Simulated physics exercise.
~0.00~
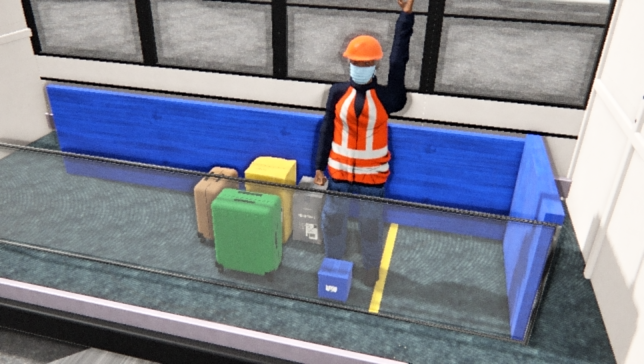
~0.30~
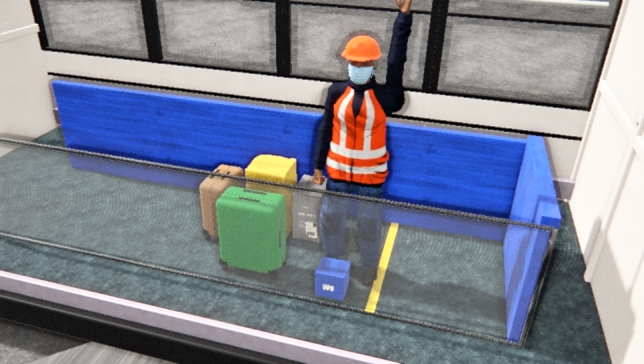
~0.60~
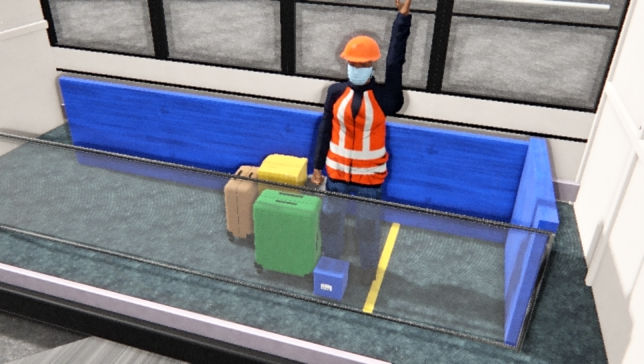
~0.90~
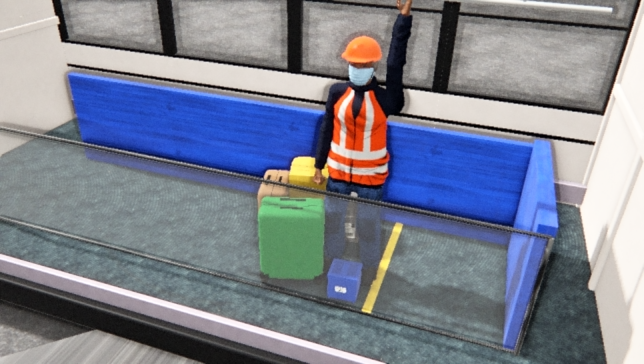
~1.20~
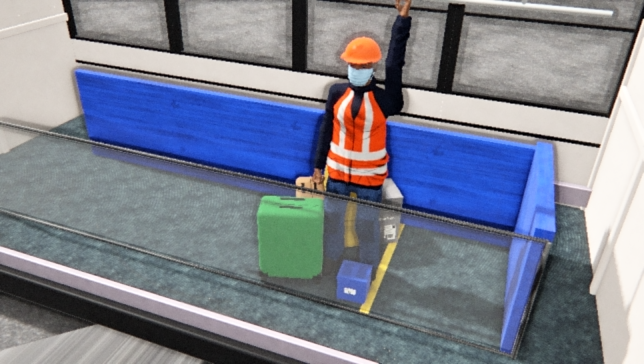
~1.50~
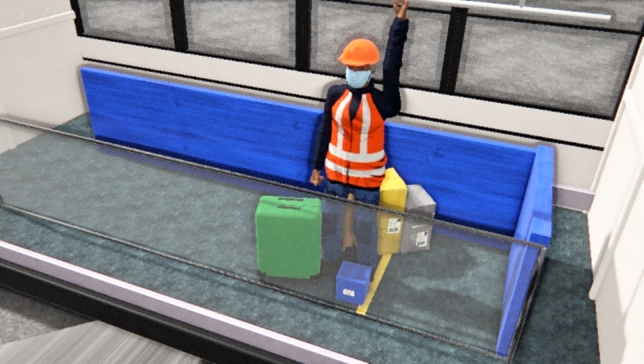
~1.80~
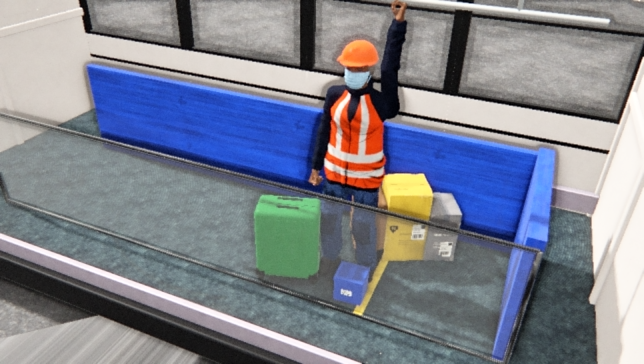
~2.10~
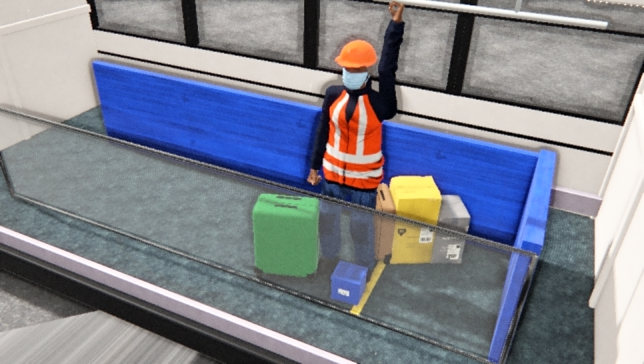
Luggage slides right past a braced passenger, the yellow and grey bags crossing the yellow line.
